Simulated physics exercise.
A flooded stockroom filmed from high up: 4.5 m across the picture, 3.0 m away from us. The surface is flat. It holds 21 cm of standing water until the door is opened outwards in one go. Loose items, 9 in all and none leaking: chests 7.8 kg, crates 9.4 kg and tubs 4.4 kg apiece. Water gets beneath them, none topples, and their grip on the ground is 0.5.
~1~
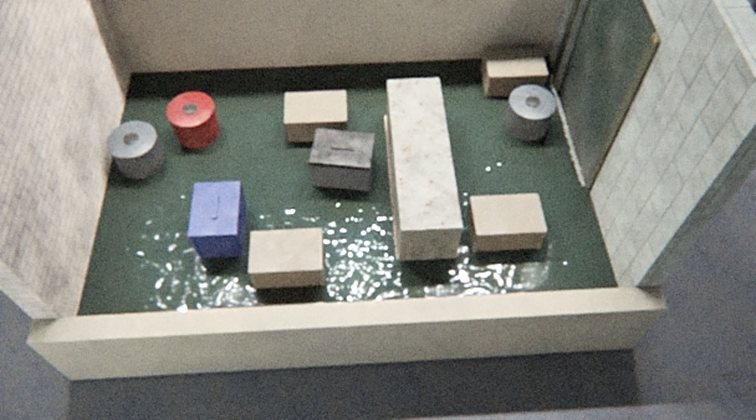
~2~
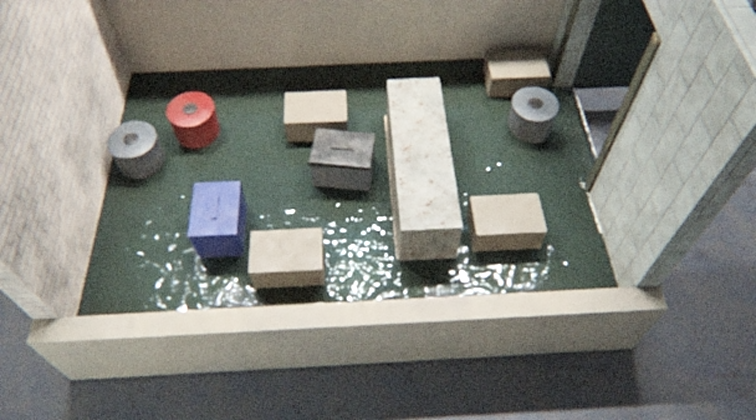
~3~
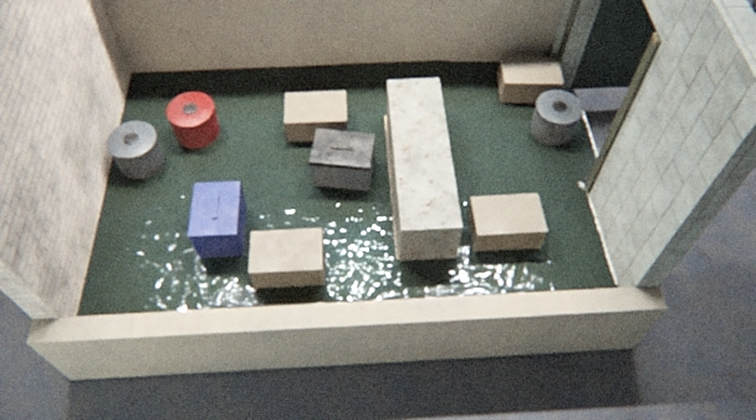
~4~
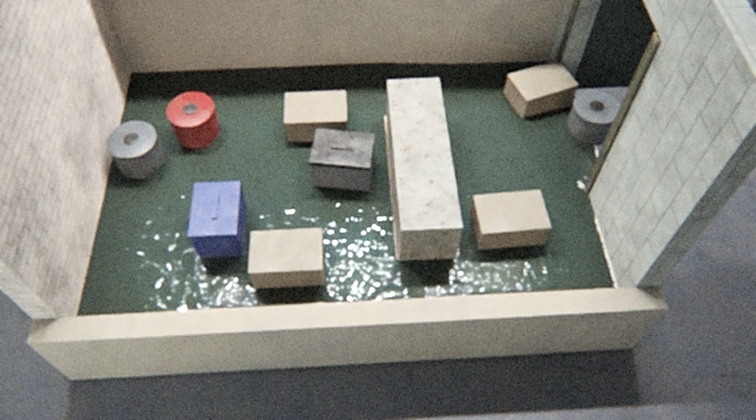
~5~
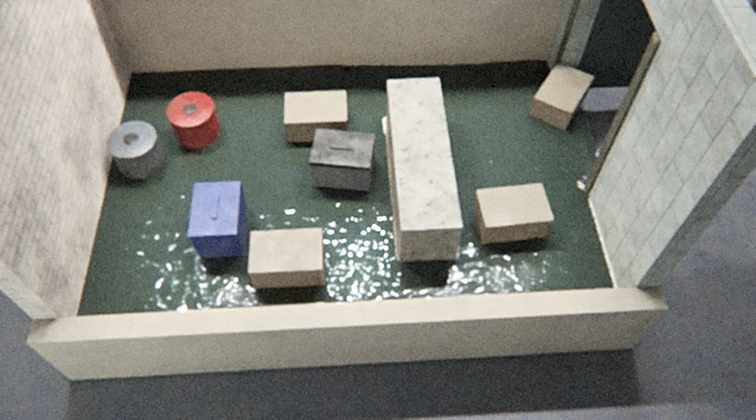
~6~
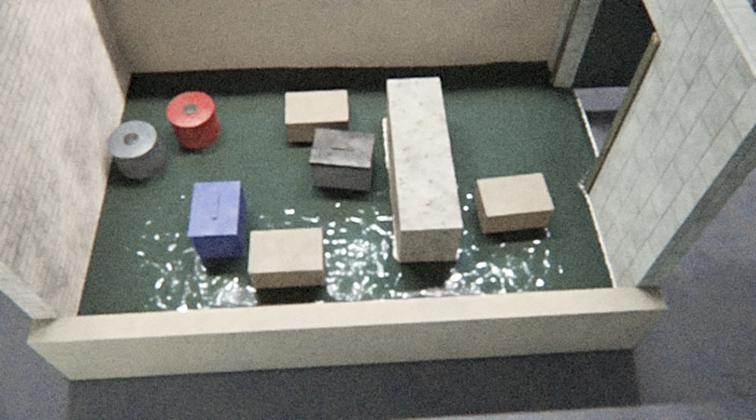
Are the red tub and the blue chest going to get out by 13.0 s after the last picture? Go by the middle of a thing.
The red tub is kept in; the blue chest is kept in.
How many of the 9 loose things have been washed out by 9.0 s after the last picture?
5 of them.
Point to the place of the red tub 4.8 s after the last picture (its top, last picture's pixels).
Near (233, 105).
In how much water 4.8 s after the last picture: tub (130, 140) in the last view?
About 15 cm.
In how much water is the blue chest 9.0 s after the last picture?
About 12 cm.
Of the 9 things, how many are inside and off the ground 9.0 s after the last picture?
I count 4.
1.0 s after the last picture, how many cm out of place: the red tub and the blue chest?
About 0 and 0 cm.
Then, 1.0 s after the last picture the red tub is near (192, 109), 0.0 m from its start, afloat; the blue chest is near (216, 208), 0.0 m from its start, afloat; 2 of 9 are out; 7 afloat.
Then, 4.8 s after the last picture the red tub is near (233, 105), 0.4 m from its start, afloat; the blue chest is near (268, 212), 0.4 m from its start, afloat; 4 of 9 are out; 5 afloat.
Then, 9.0 s after the last picture the red tub is near (264, 100), 0.7 m from its start, afloat; the blue chest is near (313, 223), 0.8 m from its start, afloat; 5 of 9 are out; 4 afloat.
Then, 13.0 s after the last picture the red tub is near (317, 84), 1.3 m from its start, afloat; the blue chest is near (363, 243), 1.3 m from its start, afloat; 5 of 9 are out; 4 afloat.
